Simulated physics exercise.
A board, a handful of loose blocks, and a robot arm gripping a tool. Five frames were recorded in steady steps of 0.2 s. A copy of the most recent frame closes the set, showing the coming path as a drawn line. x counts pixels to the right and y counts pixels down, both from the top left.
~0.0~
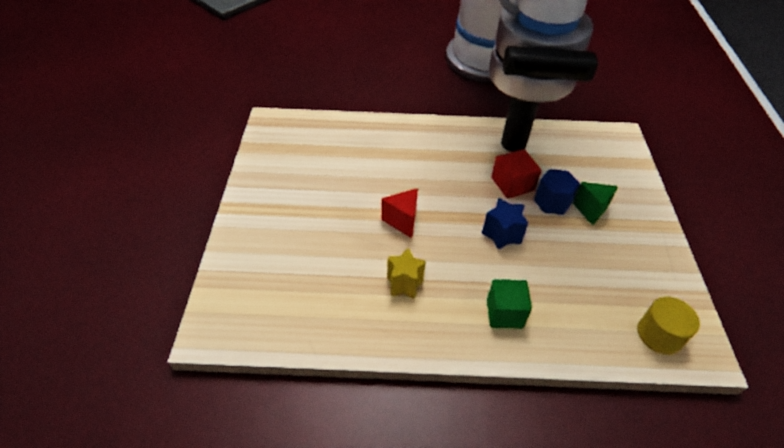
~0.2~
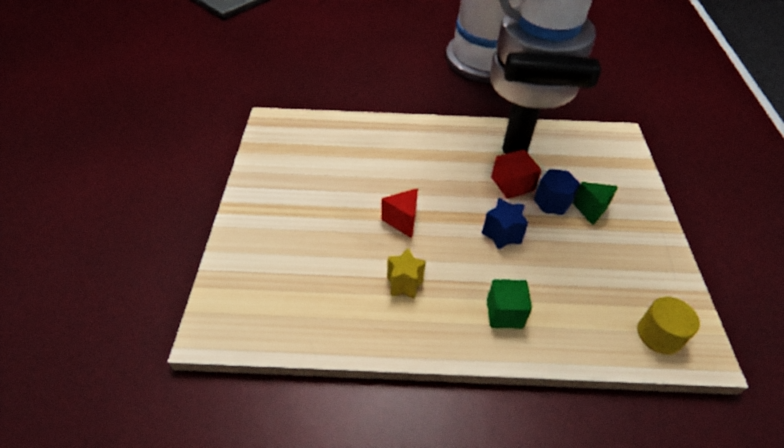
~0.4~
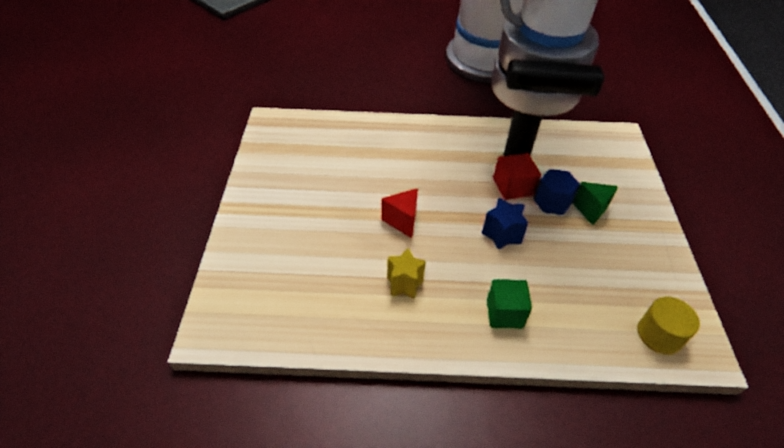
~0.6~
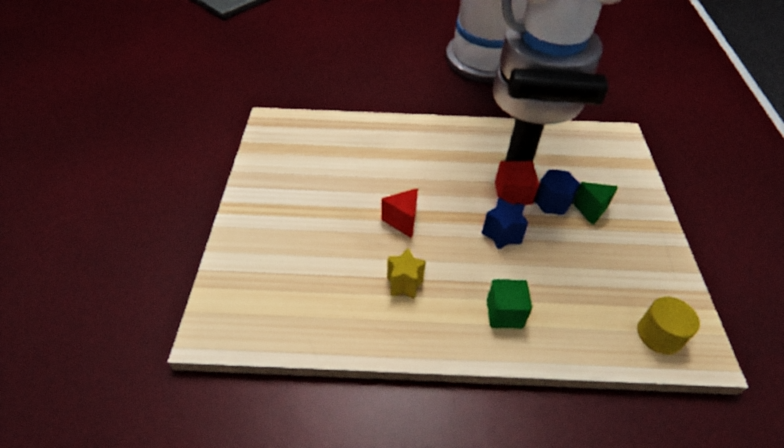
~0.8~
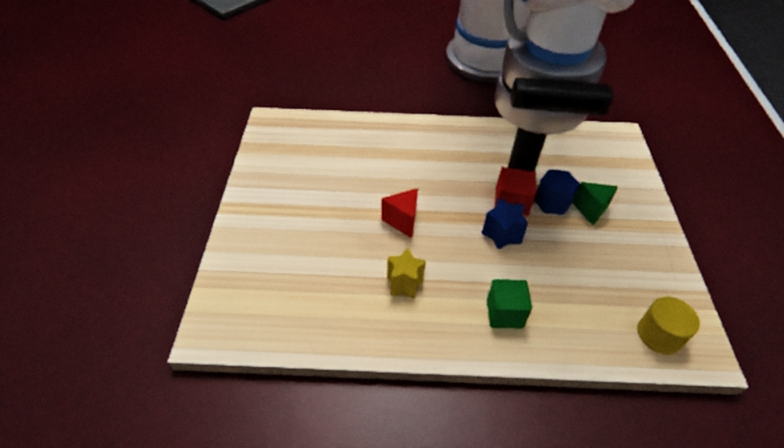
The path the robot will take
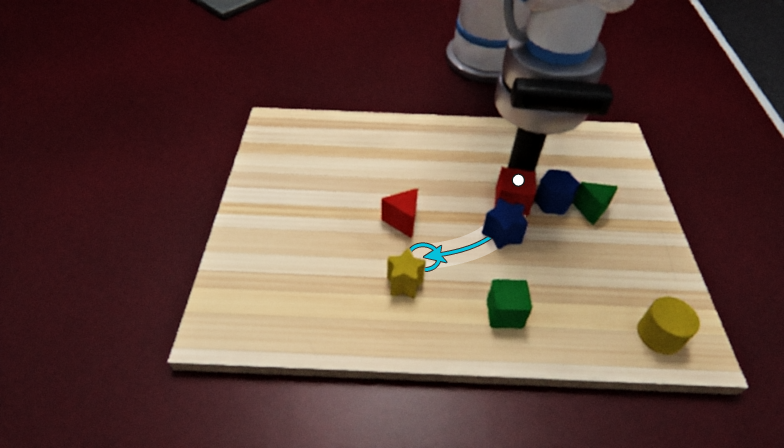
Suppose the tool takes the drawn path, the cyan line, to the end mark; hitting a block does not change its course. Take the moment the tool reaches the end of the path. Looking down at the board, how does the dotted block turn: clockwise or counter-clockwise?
Against the clock.
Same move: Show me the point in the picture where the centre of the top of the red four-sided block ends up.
Somewhere near (459, 261).
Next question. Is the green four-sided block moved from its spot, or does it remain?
Displaced, by a centimetre or more.
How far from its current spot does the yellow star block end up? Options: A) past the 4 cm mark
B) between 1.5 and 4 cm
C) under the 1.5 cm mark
Letter C.
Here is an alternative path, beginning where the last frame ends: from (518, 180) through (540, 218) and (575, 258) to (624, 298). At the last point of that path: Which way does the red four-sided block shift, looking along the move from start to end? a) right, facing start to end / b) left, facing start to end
a: Right, facing start to end.
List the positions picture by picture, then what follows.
Tool's lower end (514, 144); yellow star block (406, 264); blue star block (509, 213); green four-sided block (512, 294); red four-sided block (519, 163); blue six-sided block (561, 181), in the first picture.
Tool (515, 150); blocks still, in the second picture.
Tool (516, 157); red four-sided block (520, 165), in the third picture.
Tool (518, 164); red four-sided block (520, 172), in the fourth picture.
Tool (520, 173); yellow star block (406, 264); blue star block (509, 213); green four-sided block (512, 294); red four-sided block (518, 180); blue six-sided block (561, 181), in the fifth picture.
Drawn move, from (518, 180) via (510, 216) and (476, 245), ending at (424, 257); the dot is on the red four-sided block.
On the path given first. One third of the way, tool (512, 209); blue star block (494, 245); red four-sided block (505, 218), turned 15° clockwise.
Two thirds of the way, tool (477, 238); blue star block (475, 284), turned 15° anticlockwise; green four-sided block (513, 306), turned 25° anticlockwise; red four-sided block (475, 252).
At the end, tool (425, 250); yellow star block still; blue star block (472, 295), turned 35° anticlockwise; green four-sided block (513, 308), turned 35° anticlockwise; red four-sided block (459, 261), turned 25° anticlockwise; blue six-sided block still.
